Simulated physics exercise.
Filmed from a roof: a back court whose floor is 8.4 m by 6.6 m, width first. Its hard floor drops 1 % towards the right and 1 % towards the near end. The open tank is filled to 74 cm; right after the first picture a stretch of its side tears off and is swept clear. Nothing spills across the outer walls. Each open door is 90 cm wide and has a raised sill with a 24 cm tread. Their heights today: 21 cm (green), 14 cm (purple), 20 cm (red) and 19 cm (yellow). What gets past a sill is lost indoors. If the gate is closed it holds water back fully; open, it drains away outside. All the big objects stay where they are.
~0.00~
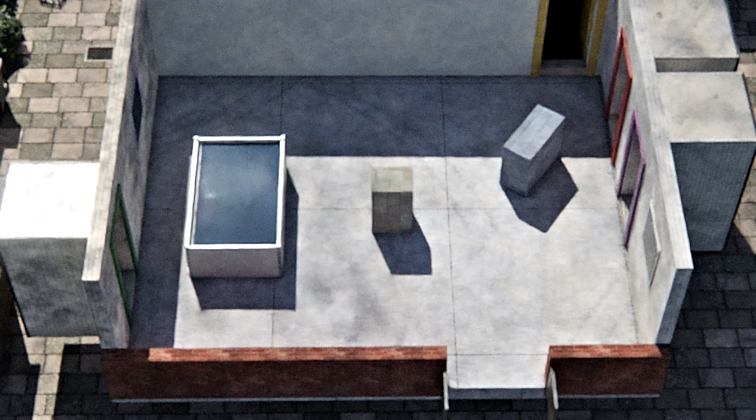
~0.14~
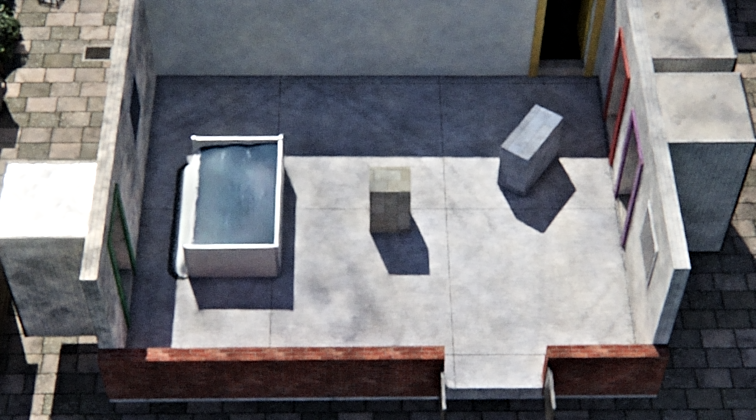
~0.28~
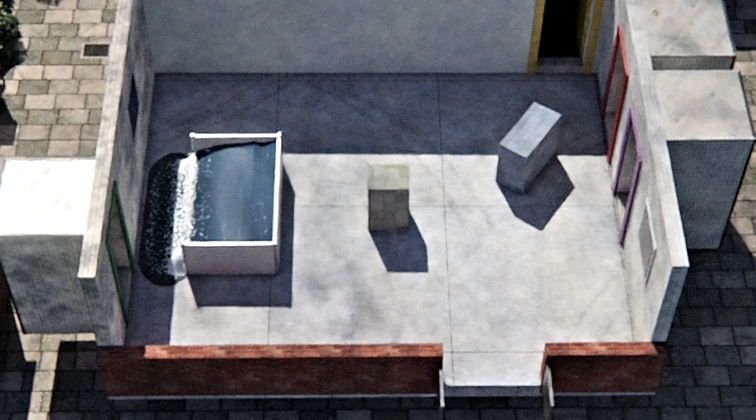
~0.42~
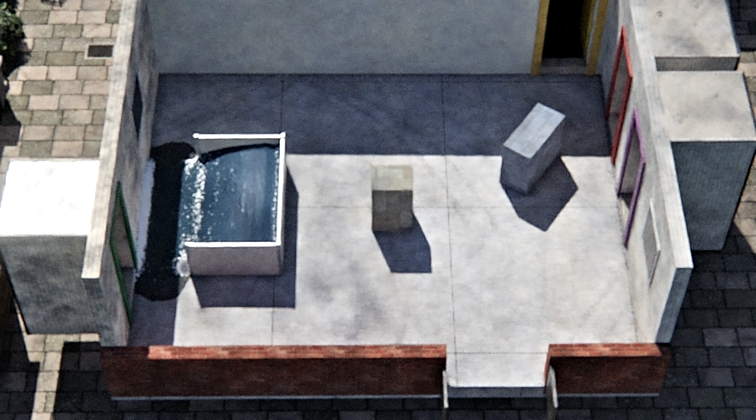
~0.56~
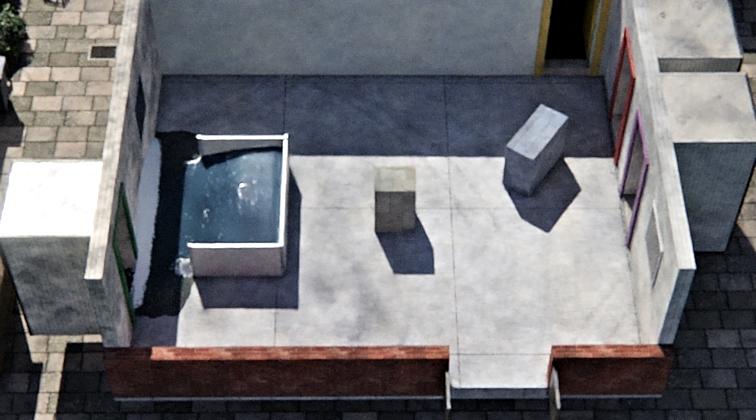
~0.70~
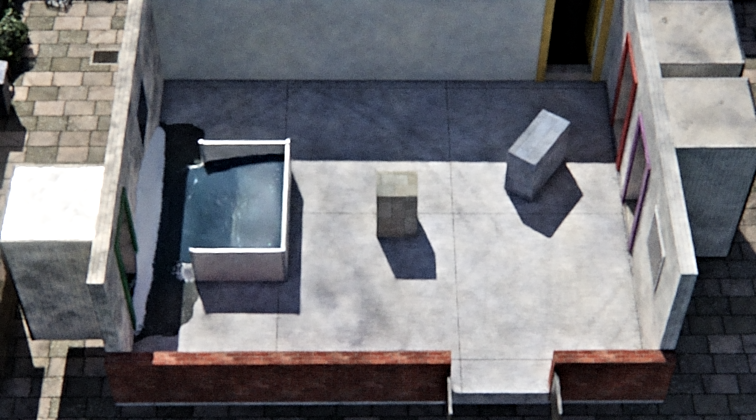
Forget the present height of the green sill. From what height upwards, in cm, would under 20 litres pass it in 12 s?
Close to 23 cm is just enough.
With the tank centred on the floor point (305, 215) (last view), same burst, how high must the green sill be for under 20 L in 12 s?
About 18 cm.
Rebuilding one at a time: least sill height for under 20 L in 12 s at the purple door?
Roughly 6.5 cm at purple.
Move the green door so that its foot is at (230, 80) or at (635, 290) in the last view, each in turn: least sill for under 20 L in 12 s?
Roughly 18 and 9.0 cm.
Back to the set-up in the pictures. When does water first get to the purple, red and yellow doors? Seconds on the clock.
Purple 6.0 s, red 5.0 s, yellow 4.0 s.
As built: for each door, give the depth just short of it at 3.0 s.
Depths in cm: Green 13, purple 0, red 0, yellow 0.
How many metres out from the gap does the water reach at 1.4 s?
Roughly 3.4 m.
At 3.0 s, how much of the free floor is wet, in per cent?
Near 35 per cent is wet.
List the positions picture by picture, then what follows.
In the first picture, still water, 74 cm deep, in the open tank at (237, 194); the green door at (125, 263) is dry.
In the second picture, the front is at (174, 272), 0.3 m from the gap at (194, 210); 0.6 m2 of floor is wet, 74 cm left at the back.
In the third picture, water pours out at (193, 210) and has run 0.8 m, to (144, 266); about 13 cm deep outside, 70 cm at the back.
In the fourth picture, water pours out at (197, 212) and has run 1.0 m, to (151, 153); about 17 cm deep outside, 63 cm at the back.
In the fifth picture, water pours out at (200, 213) and has run 1.2 m, to (135, 312); about 20 cm deep outside, 63 cm at the back.
In the sixth picture, the front is at (134, 338), 1.5 m from the gap at (202, 218); 3.4 m2 of floor is wet, 56 cm left at the back; water is at the green door at (129, 266).
After 1.4 s water covers 15 % of the floor, deepest (48 cm) near (157, 236); 28 cm at the green door, 11 litres in over its 21 cm sill.
After 3.0 s water covers 35 % of the floor, deepest (26 cm) near (130, 379); 13 cm at the green door, 24 litres in over its 21 cm sill.
After 12.0 s water covers 90 % of the floor, deepest (13 cm) near (610, 379); 4 cm at the green door, 24 litres in over its 21 cm sill.
At the green door as built, the water arrived by 0.6 s and peaked near 36 cm at 0.7 s.
With a sill of 19.5 cm, 34 litres would have come in within the 12 s; with 26 cm, 12 litres. So under 20 litres takes about 23 cm.
